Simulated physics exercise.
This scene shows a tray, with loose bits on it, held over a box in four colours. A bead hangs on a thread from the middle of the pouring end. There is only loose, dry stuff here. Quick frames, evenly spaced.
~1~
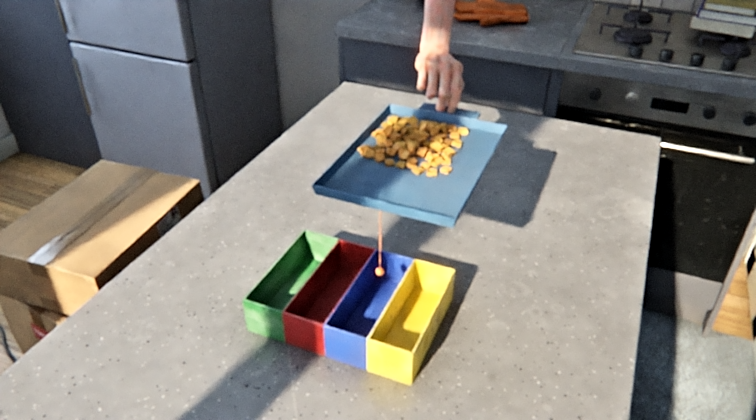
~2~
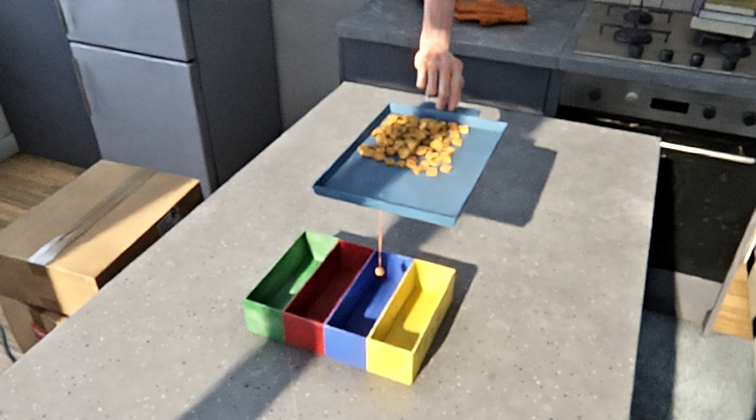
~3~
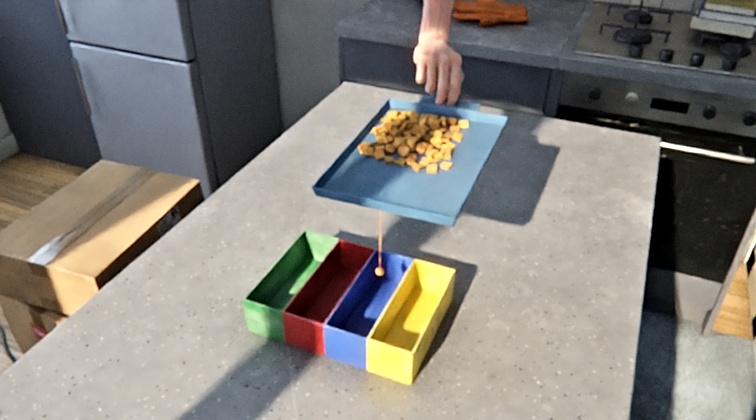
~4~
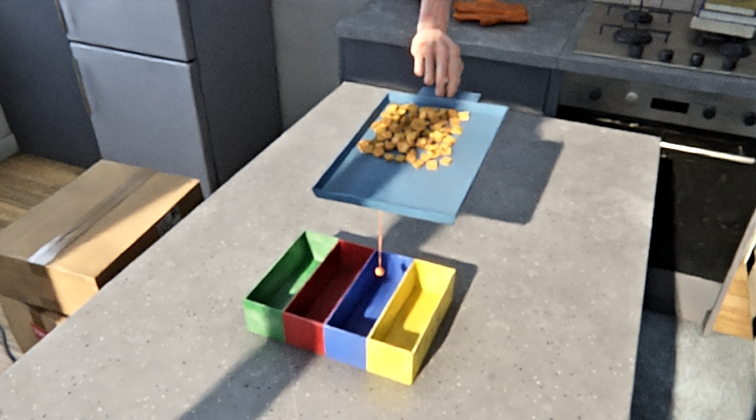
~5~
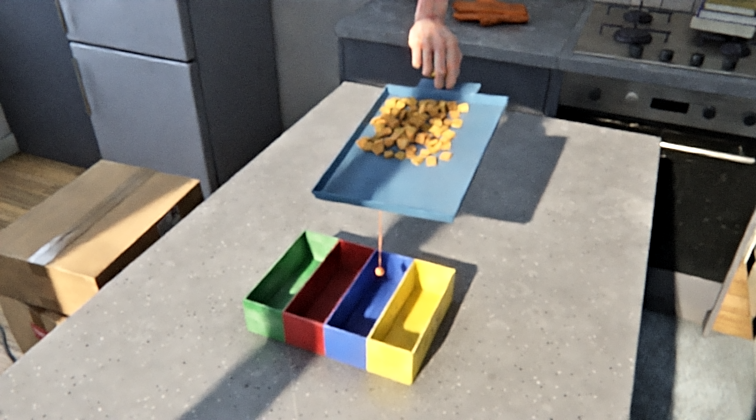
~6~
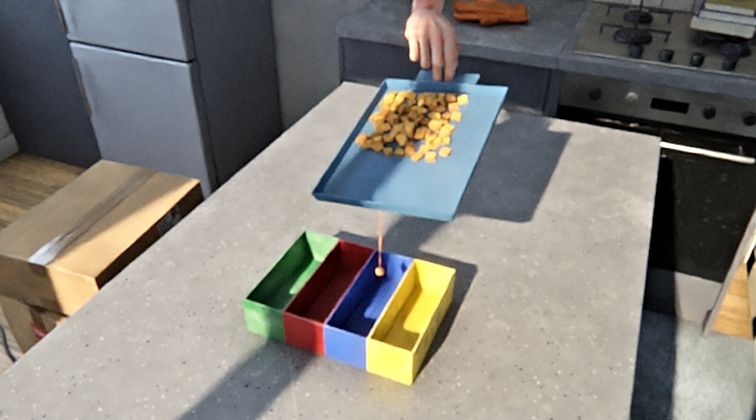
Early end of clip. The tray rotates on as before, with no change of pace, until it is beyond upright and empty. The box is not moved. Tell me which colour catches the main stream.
The red cell catches it.
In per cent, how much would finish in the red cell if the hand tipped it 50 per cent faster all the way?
I'd say 60 percent or thereabouts.
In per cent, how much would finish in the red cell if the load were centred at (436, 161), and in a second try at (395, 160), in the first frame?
Try 1: 50 %; try 2: 70 %.
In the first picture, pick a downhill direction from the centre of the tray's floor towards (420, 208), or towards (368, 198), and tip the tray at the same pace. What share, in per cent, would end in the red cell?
You'd get 0 per cent the first time and 50 per cent the second time.
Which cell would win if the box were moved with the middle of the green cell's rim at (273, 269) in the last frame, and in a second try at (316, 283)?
Result 1: The red cell; result 2: The green cell.
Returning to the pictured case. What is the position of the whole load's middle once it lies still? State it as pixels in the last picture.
Close to (323, 299), more or less.
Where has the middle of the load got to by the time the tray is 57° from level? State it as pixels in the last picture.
Near (343, 185).
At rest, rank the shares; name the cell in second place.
Second place goes to the green cell.
Soon, tray tipped steeply; nearly all on the tray; a small part falling or outside the box.
A while on, tray tipped right over; about two thirds on the tray; about a quarter in the red cell; a small part in the green cell; a stray few in the blue cell; a stray few falling or outside the box.
Towards the end, tray tipped past a quarter turn; about half in the red cell; about a third in the green cell; a small part in the blue cell.
Finally, tray tipped past a quarter turn; about half in the red cell; about a third in the green cell; a small part in the blue cell; none in the yellow cell.
